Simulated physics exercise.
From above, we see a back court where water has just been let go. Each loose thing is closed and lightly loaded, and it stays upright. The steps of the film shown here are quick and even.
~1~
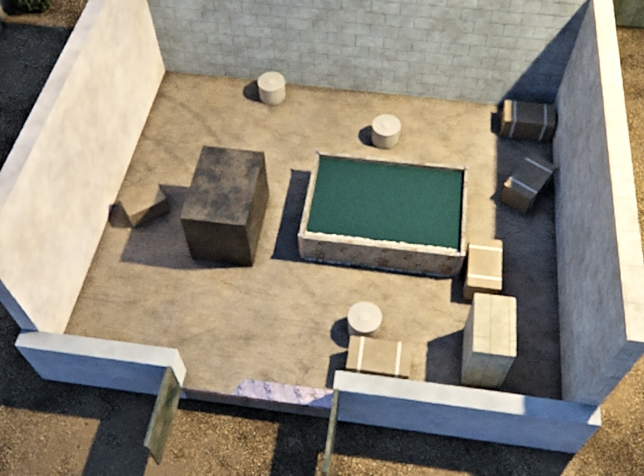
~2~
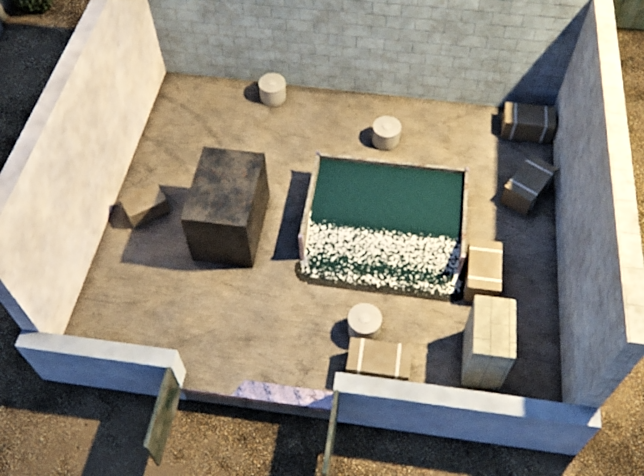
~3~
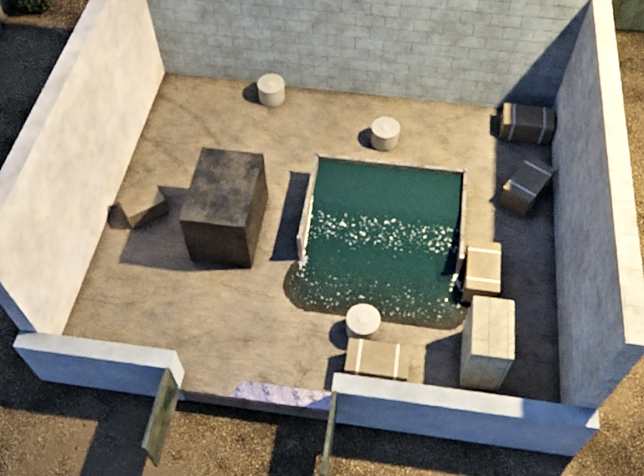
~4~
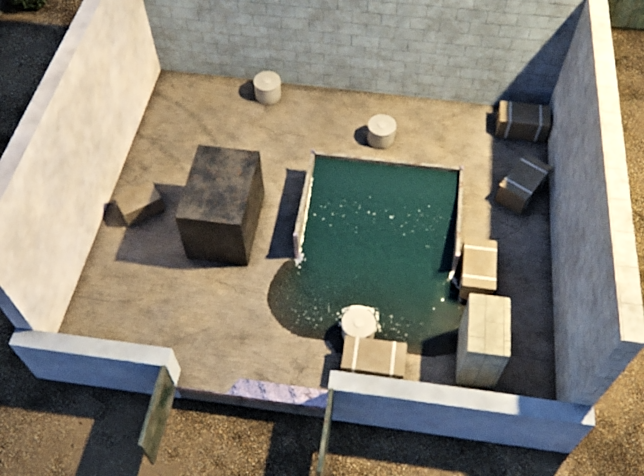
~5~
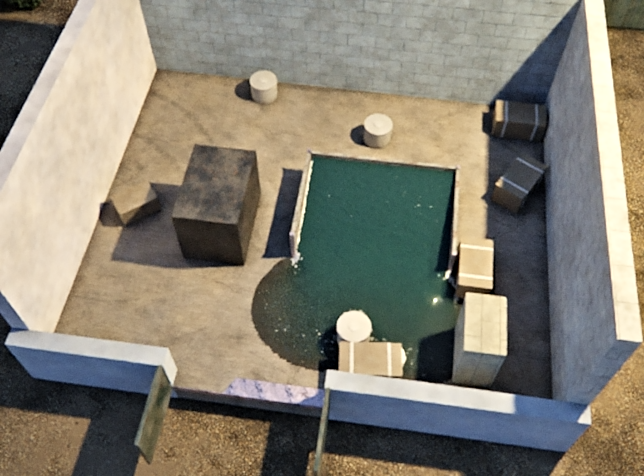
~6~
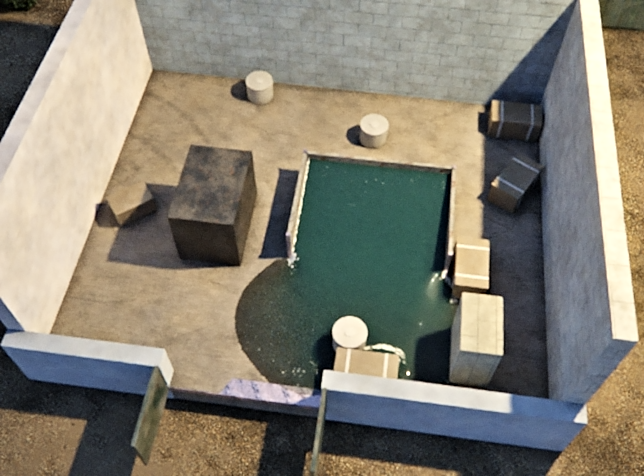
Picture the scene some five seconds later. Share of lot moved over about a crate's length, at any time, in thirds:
Midway band.
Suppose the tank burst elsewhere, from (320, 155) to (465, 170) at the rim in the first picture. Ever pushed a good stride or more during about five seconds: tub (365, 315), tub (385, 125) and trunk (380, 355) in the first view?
The first: Never got that far; the second: Got that far; the third: Never got that far.
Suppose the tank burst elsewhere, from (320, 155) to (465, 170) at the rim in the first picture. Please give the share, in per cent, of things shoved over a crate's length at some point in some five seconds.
Estimate: Some 60 per cent.
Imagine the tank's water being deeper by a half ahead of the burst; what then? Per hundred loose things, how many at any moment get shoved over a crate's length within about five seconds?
Something like 50 in a hundred of them.
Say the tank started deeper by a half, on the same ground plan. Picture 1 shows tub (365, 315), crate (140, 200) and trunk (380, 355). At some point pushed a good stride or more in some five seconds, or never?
Answers, in the order asked: Went past the threshold, stayed within the threshold, went past the threshold.
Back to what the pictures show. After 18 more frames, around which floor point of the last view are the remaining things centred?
Mean floor position: Approx. (344, 209) px, last view.
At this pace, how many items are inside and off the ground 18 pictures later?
Exactly 0 of them.
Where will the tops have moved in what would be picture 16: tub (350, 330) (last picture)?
The top ends up somewhere near (319, 326).
A moment on, 0 of 8 are well off their spots; 1 afloat.
Next, 0 of 8 are well off their spots; 2 afloat.
Later, 2 of 8 are well off their spots; 0 afloat.
In the end, 4 of 8 are well off their spots, and 4 have been at some point; 0 afloat.
